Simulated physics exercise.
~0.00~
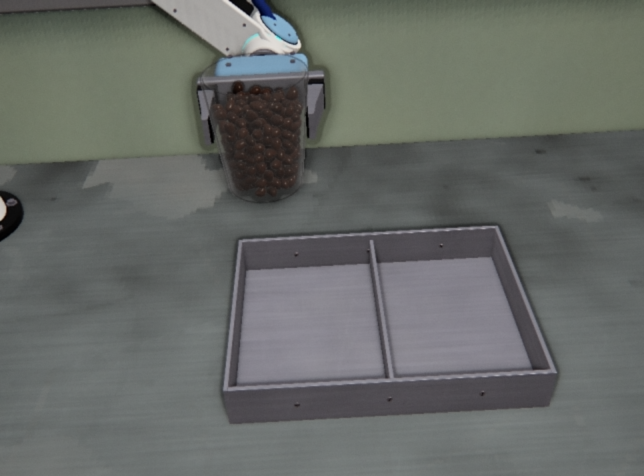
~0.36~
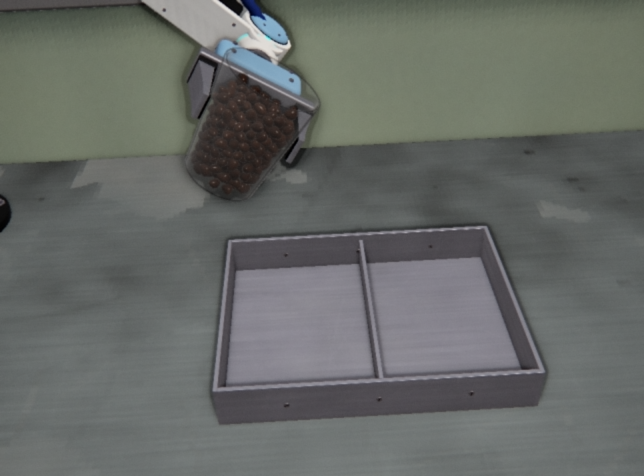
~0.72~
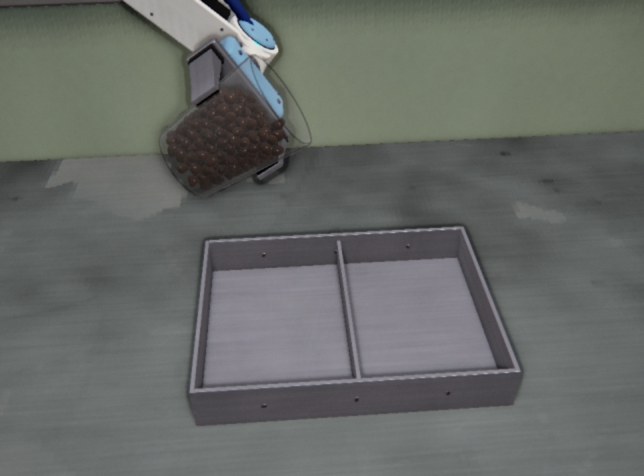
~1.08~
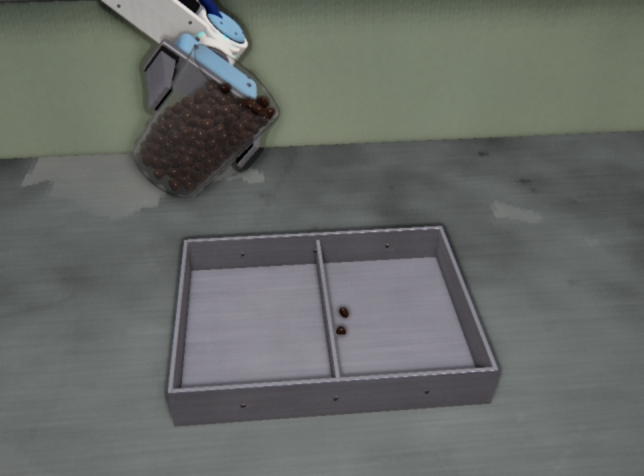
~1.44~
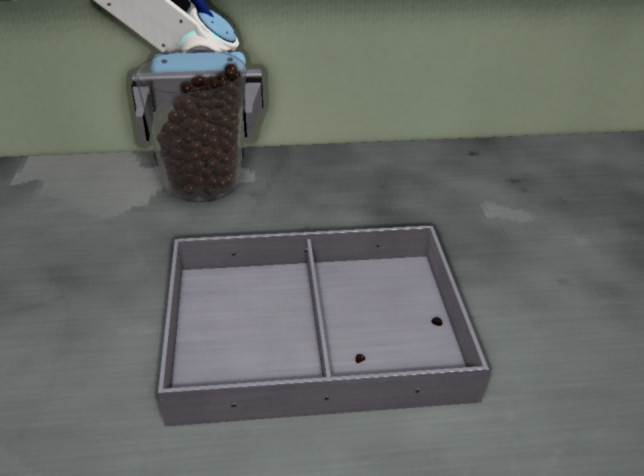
In the video, a robot arm holds a clear tumbler full of dark brown beans behind a divided grey tray, tips it to the right until two beans drop into the tray's right section, then turns it upright, leaving nearly all the beans inside.
